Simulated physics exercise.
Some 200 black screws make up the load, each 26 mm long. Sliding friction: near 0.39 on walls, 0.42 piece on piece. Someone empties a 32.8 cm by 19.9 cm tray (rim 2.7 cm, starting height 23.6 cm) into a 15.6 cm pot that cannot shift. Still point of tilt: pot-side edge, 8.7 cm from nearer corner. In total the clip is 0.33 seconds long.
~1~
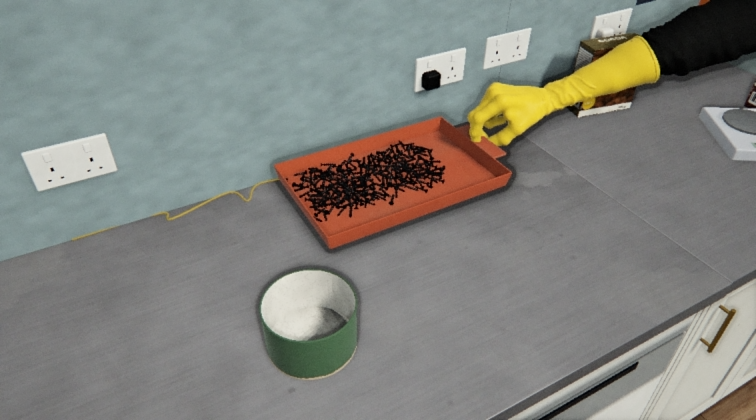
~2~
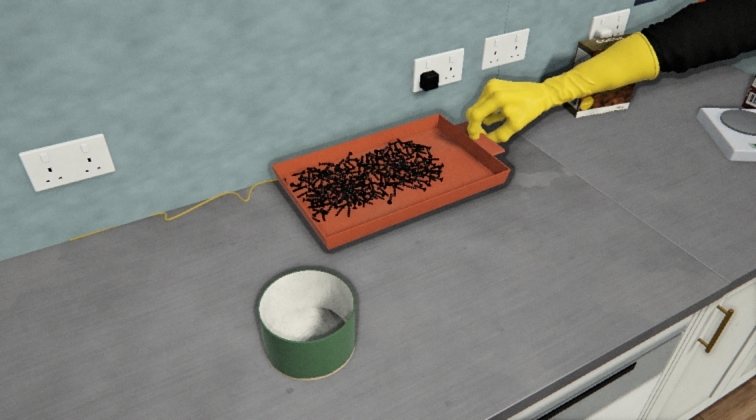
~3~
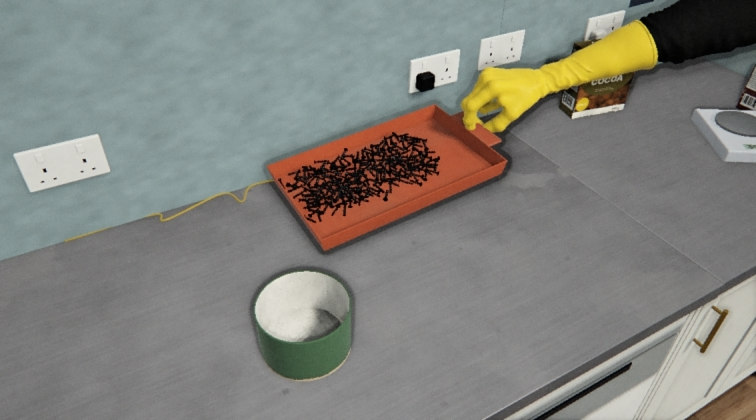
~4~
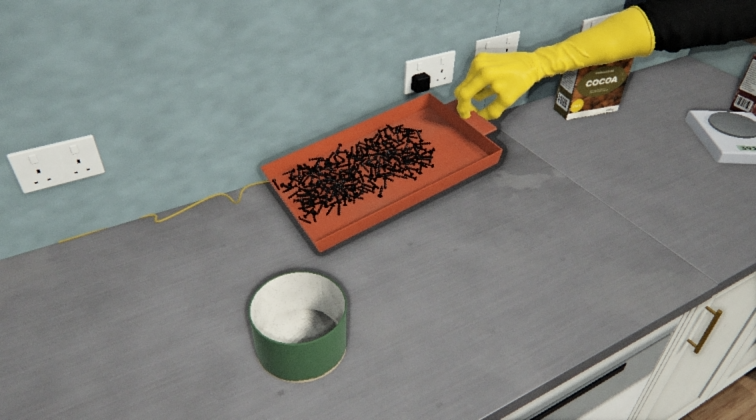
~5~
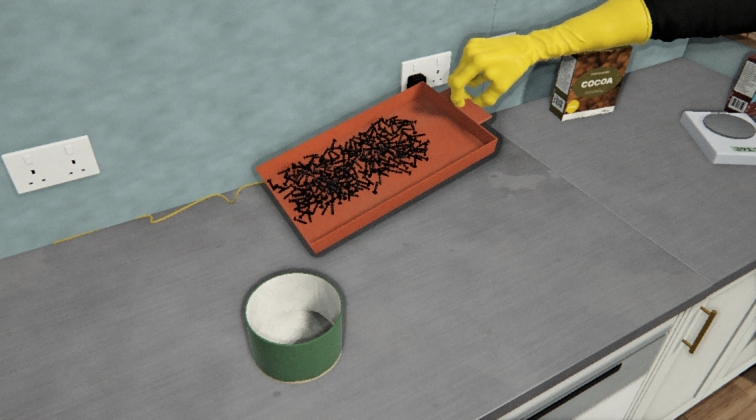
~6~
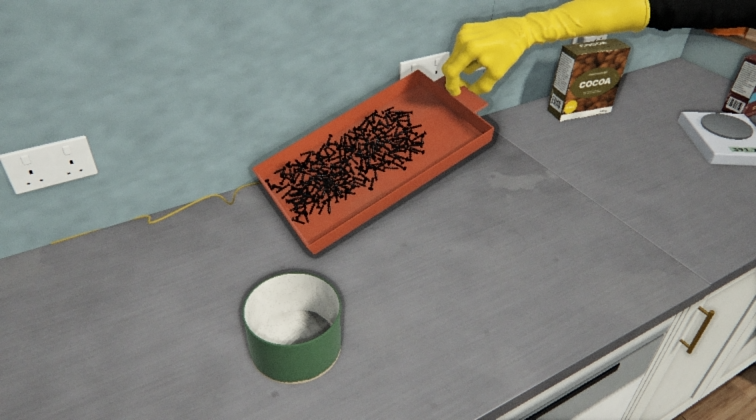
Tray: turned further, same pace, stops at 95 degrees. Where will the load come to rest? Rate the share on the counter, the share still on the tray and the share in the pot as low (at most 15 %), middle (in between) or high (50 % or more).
Counter - middle; left on the tray - low; pot - high.
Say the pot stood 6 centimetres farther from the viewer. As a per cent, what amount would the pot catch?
Expect something close to 65 per cent.
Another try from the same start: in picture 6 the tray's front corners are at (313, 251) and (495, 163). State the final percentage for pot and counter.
That works out as pot 65 and counter 35.
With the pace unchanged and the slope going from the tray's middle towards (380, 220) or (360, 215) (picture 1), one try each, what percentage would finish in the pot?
That would be close to 85 per cent, then close to 95 per cent.
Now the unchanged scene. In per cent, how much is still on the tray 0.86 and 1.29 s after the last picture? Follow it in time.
Sequence: 85; 10.
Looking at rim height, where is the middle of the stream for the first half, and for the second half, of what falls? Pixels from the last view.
I'd mark about (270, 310) for the first half, then (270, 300) for the second.
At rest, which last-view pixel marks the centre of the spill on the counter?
(233, 319), about.
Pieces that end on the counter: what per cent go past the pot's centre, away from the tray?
Share: Around 90 %.
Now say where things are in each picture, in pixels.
Tray tilt 0 degrees, front corners at (330, 235) and (508, 172); middle of the pieces at (368, 180); pot at (309, 303), in the first picture.
Tray tilt 1 degrees, front corners at (328, 236) and (506, 169); middle of the pieces at (366, 179), in the second picture.
Tray tilt 5 degrees, front corners at (323, 237) and (503, 160), lowest corner left front; middle of the pieces at (362, 175), in the third picture.
Tray tilt 10 degrees, front corners at (317, 240) and (498, 149), lowest corner left front; middle of the pieces at (356, 172), in the fourth picture.
Tray tilt 14 degrees, front corners at (312, 242) and (493, 139), lowest corner left front; middle of the pieces at (351, 168), in the fifth picture.
Tray tilt 19 degrees, front corners at (309, 243) and (490, 128), lowest corner left front; middle of the pieces at (347, 164); pot at (292, 307), in the sixth picture.
Then, 0.52 s after the last picture, tilt 55 degrees; the tray holds 95 %, the pot 0 %.
Then, 0.86 s after the last picture, tilt 79 degrees; the tray holds 85 %, the pot 10 %.
Then, 1.29 s after the last picture, tilt 95 degrees; the tray holds 10 %, the pot 50 %.
In the end, counter 30 %, tray 0 %, pot 70 %.
